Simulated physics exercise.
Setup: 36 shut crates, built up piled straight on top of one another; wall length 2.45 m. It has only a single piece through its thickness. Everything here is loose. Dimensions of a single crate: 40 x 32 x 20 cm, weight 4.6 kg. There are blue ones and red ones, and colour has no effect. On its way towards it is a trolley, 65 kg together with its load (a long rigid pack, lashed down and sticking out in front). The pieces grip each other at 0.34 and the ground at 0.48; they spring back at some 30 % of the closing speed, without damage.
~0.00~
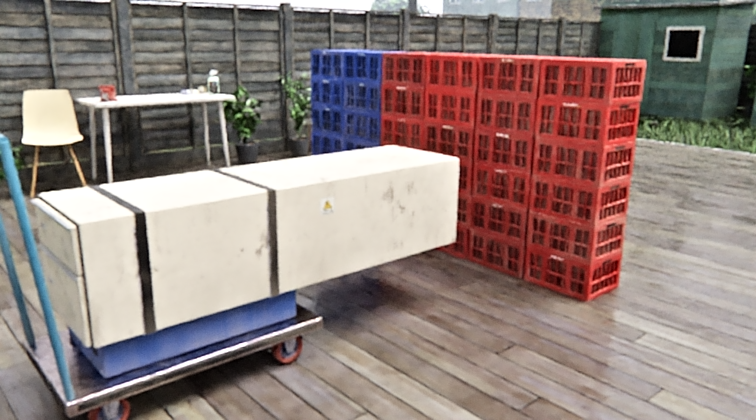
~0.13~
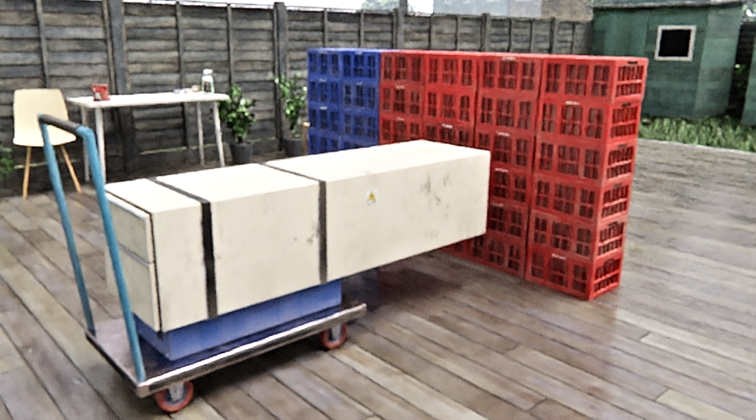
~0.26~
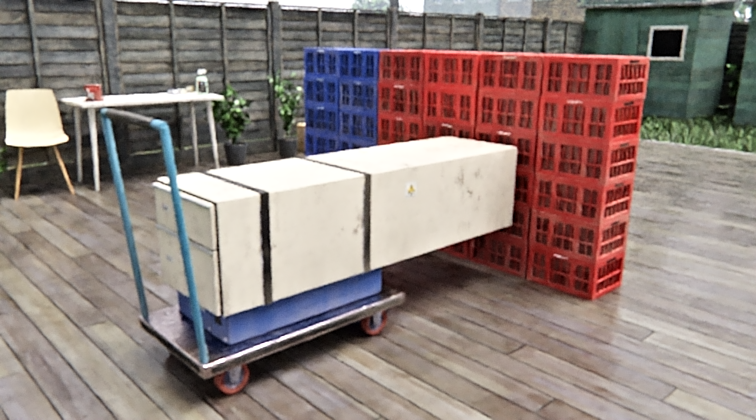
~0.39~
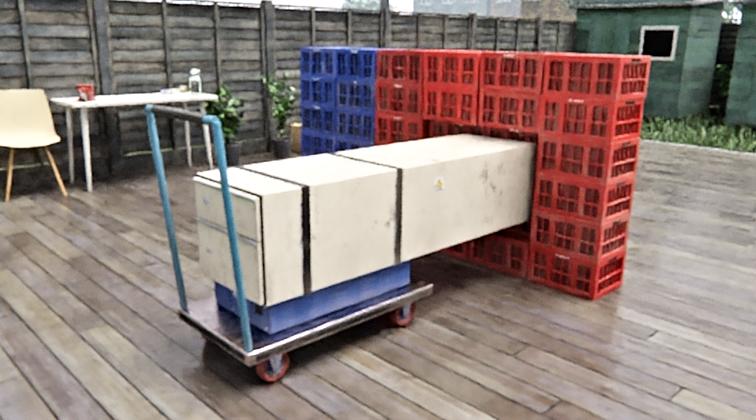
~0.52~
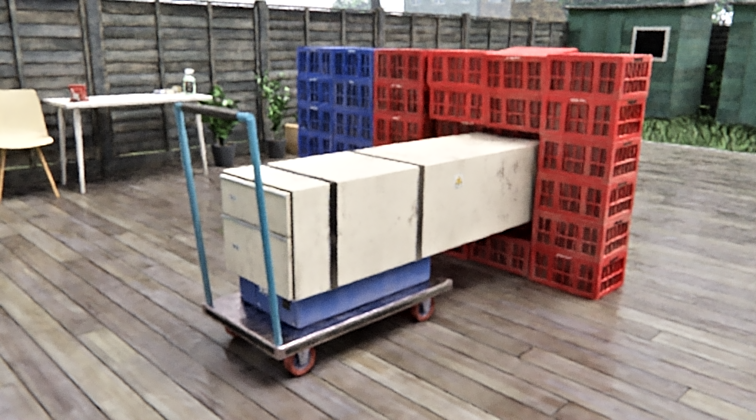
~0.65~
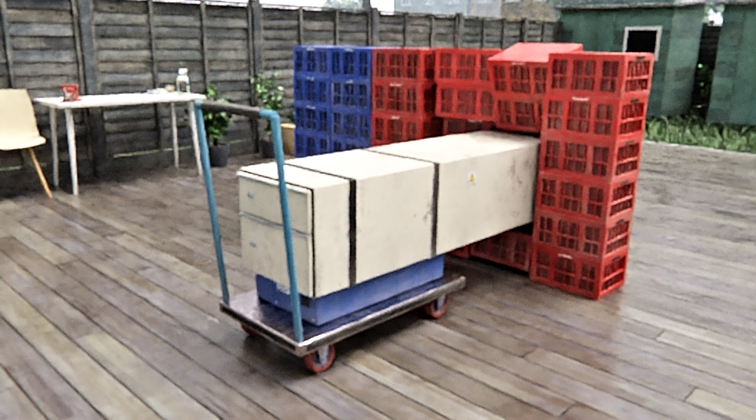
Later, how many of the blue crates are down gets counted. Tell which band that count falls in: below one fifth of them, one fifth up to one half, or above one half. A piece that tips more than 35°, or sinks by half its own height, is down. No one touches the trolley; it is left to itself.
The count falls below one fifth.
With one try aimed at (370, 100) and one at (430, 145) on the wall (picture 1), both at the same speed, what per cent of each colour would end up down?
You'd get red at 10 followed by 30, and blue at 20 followed by 0 percent.
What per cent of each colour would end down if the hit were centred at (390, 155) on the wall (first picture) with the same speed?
That would leave red at 20 % and blue at 40 %.
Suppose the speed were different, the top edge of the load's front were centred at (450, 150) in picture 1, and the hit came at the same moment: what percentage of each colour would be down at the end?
Result - red: 20%; blue: 0%.
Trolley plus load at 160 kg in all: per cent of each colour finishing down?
The split would be red 40, then blue 0 per cent.
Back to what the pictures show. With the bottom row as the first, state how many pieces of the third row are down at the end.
That row ends with 2 down.
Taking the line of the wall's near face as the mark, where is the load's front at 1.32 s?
Some 40 cm beyond.
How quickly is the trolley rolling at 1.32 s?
I'd put it at roughly 0.1 m/s.
Around 0.80 s, load 31 cm past the wall's line, still rolling; none of the 12 blue crates down (0 of 36 in all colours); top blue crate unmoved; top red crate tipped 8°.
Around 1.04 s, load 36 cm past the wall's line, still rolling; none of the 12 blue crates down (5 of 36 in all colours); top blue crate unmoved; top red crate tipped 27°, 7 cm lower.
Around 1.32 s, load 40 cm past the wall's line, still rolling; none of the 12 blue crates down (10 of 36 in all colours); top blue crate unmoved; top red crate tipped 51°, 54 cm lower.
Around 1.64 s, load 42 cm past the wall's line, stopped; none of the 12 blue crates down (10 of 36 in all colours); top blue crate unmoved; top red crate on its side.
Finally (3.0 s), load 43 cm past the wall's line, stopped; none of the 12 blue crates down (10 of 36 in all colours); top blue crate unmoved; top red crate on its side. That is 0 per cent. Seen by the last camera, middles, top blue crate near (366, 63), top red crate near (567, 170).
